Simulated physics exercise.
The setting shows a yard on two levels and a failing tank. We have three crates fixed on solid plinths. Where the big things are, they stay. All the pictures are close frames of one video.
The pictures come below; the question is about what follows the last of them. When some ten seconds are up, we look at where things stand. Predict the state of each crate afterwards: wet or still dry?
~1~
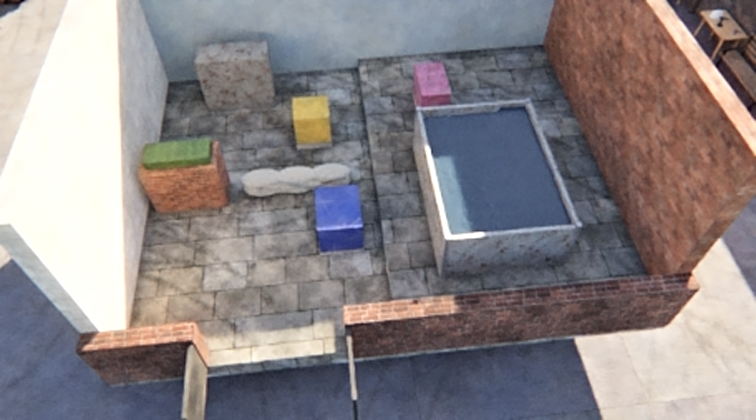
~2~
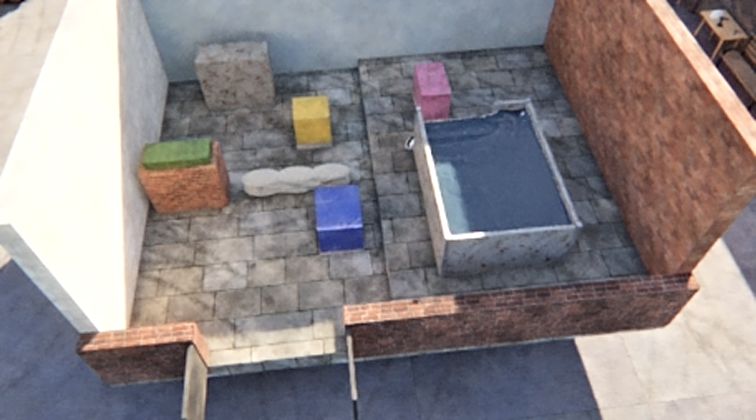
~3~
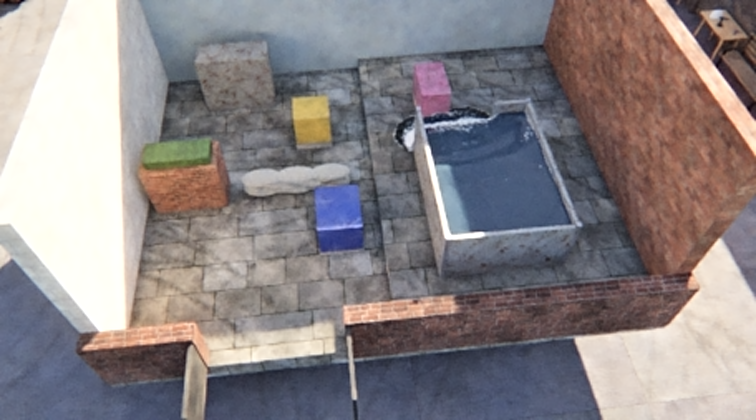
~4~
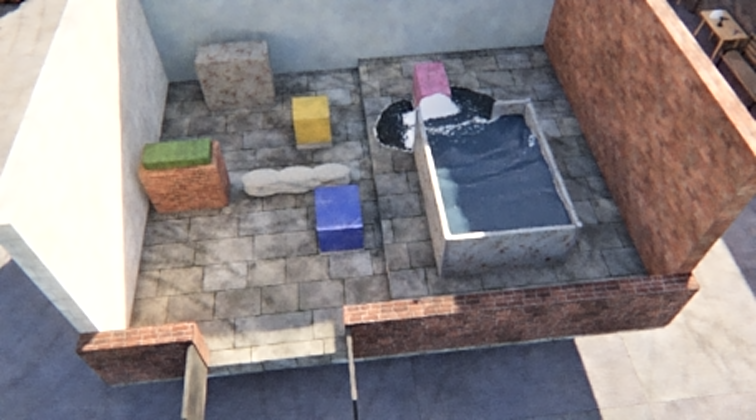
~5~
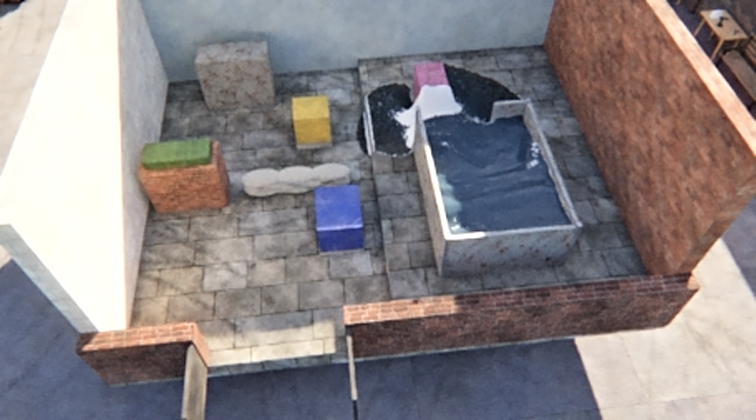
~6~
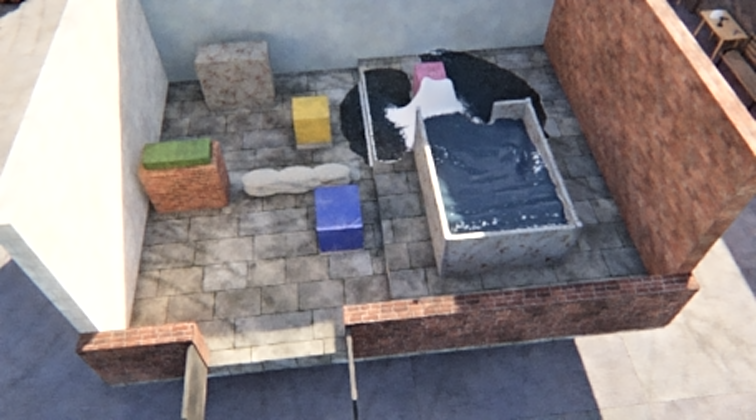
In the end the yellow crate ends up wet; the blue crate ends up wet; the pink crate ends up wet.
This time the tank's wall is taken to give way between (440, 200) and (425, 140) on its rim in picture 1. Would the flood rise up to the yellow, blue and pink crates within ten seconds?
The yellow crate is reached; the blue crate is reached; the pink crate is not reached.
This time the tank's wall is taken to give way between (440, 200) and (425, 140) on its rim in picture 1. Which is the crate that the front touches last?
That is the pink one.
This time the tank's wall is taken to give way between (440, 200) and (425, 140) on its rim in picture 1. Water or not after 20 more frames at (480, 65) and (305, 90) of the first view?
In turn: Not flooded, flooded.
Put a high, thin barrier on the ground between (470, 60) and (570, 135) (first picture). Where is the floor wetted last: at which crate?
My answer: The one in blue.
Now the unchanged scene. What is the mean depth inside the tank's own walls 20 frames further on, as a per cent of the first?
Near 38 in a hundred.
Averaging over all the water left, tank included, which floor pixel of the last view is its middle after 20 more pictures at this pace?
At about (424, 139).
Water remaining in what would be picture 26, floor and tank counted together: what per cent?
Near 100 in a hundred.
A moment on, water covers 30 % of the floor; the yellow crate water round its plinth, the blue crate not reached, the pink crate water round its plinth.
Next, water covers 40 % of the floor; the yellow crate water round its plinth, the blue crate water round its plinth, the pink crate water round its plinth.
Then, water covers 55 % of the floor; the yellow crate water round its plinth, the blue crate water round its plinth, the pink crate water round its plinth.
Later, water covers 80 % of the floor; the yellow crate water round its plinth, the blue crate water round its plinth, the pink crate water round its plinth.
In the end, water covers 90 % of the floor; the yellow crate was topped, the blue crate was topped, the pink crate was topped.
